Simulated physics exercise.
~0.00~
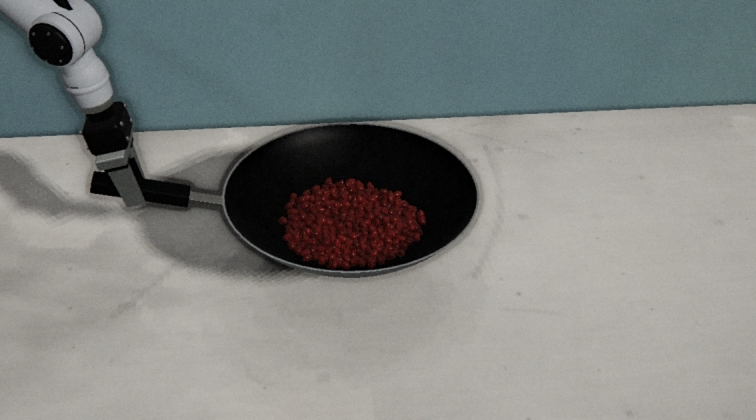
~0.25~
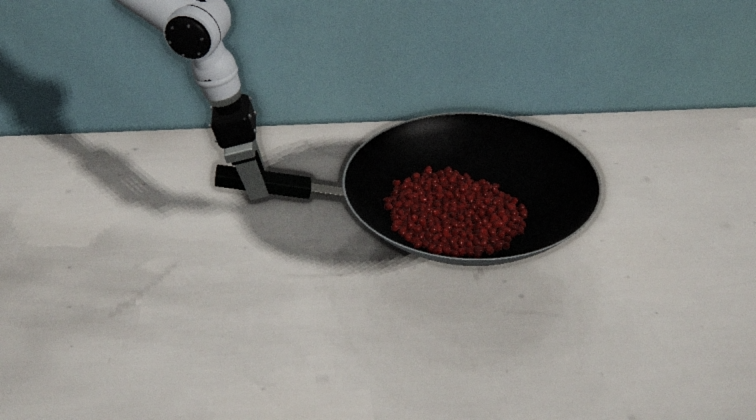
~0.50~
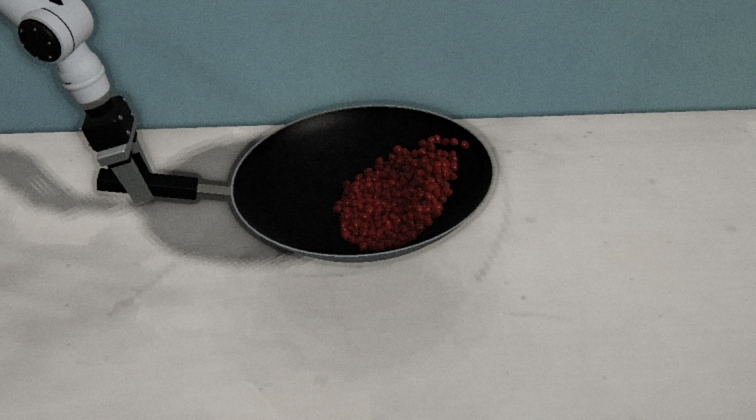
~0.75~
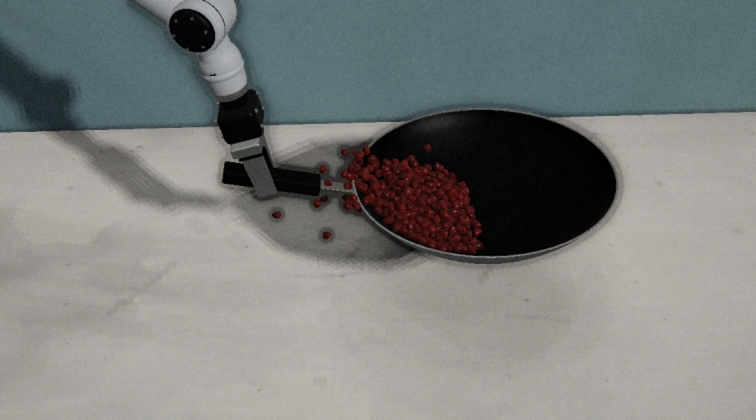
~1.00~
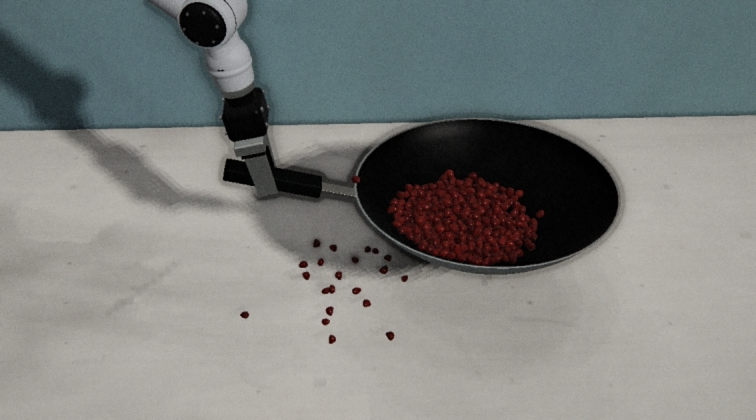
A pale, marbled tabletop stands before a blue-green wall, seen from slightly above. At the left, a white and black robot arm grips the handle of a black wok with a grey rim, which holds a heap of small dark red beans. The arm moves the wok right, then back left, and the beans slide up toward the far right side. It moves right again, and the beans surge to the left rim, some spilling over beside the handle. Finally the heap settles low in the wok, with a scattering of beans below the handle and one near the rim.
